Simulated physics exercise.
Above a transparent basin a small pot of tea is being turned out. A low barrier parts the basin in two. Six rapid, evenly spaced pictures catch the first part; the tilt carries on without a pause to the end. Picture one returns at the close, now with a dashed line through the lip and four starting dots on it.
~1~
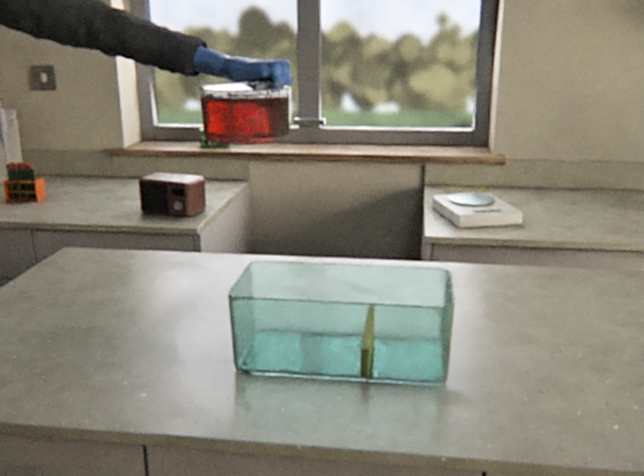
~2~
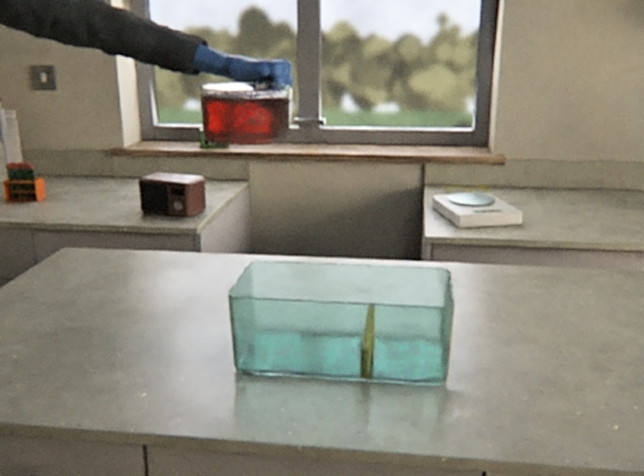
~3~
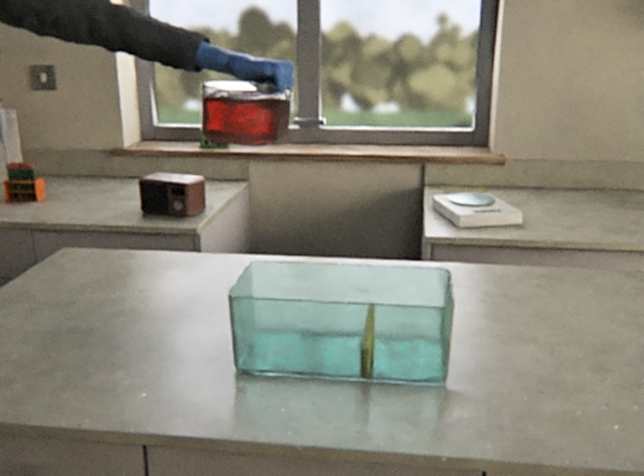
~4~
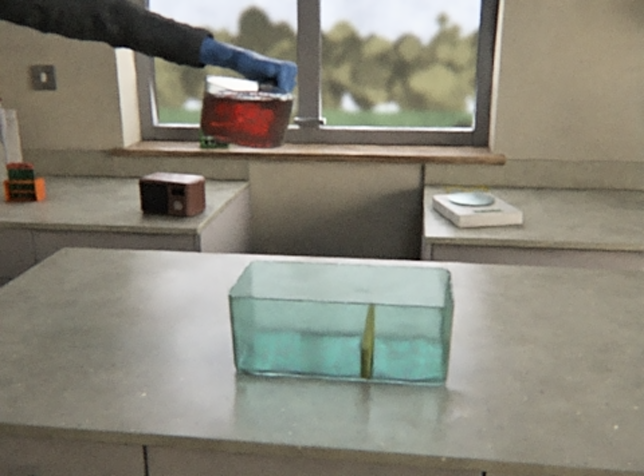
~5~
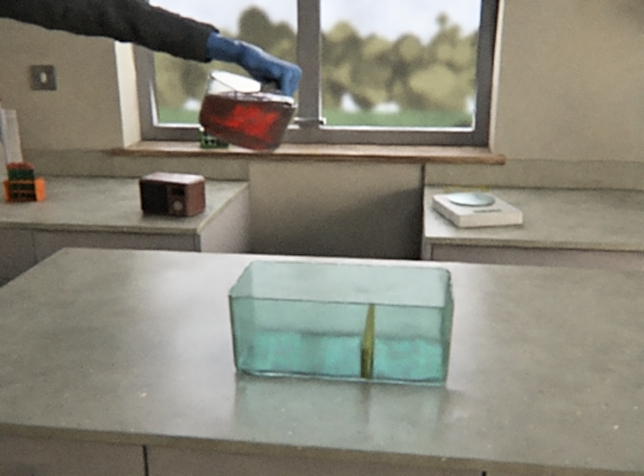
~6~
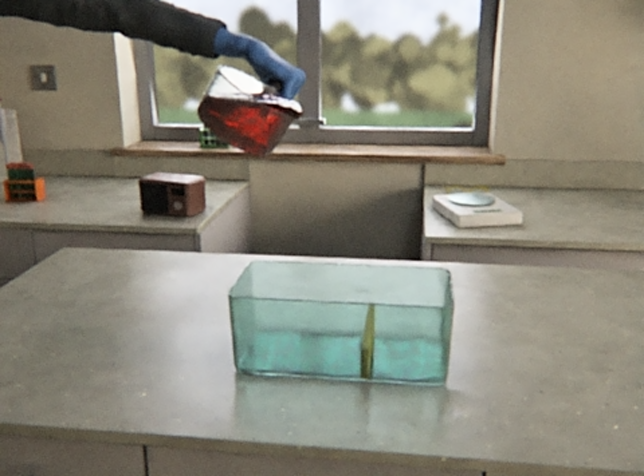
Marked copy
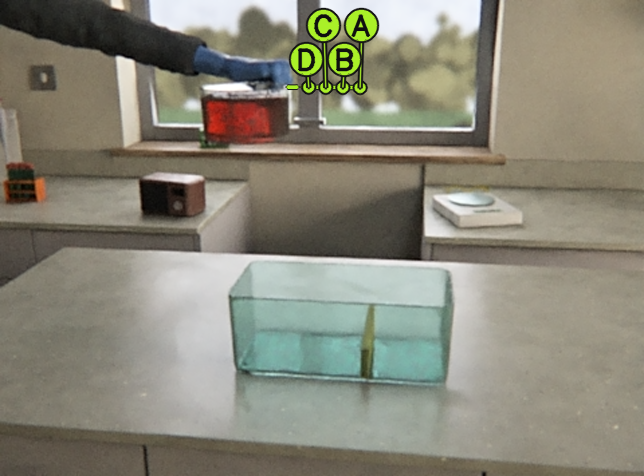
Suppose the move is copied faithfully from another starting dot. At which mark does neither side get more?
Choose D.
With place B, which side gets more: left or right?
The right one.
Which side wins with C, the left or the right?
The right one.
On the marked copy, A at (360, 87); B at (342, 87); C at (325, 87); D at (308, 87).
Choosing A, about 23 % ends left of the wall and 73 % right of it; 4 % is lost outside.
Choosing B, about 11 % ends left of the wall and 85 % right of it; 4 % is lost outside.
Choosing C, about 25 % ends left of the wall and 71 % right of it; 3 % is lost outside.
Choosing D, about 49 % ends left of the wall and 49 % right of it.
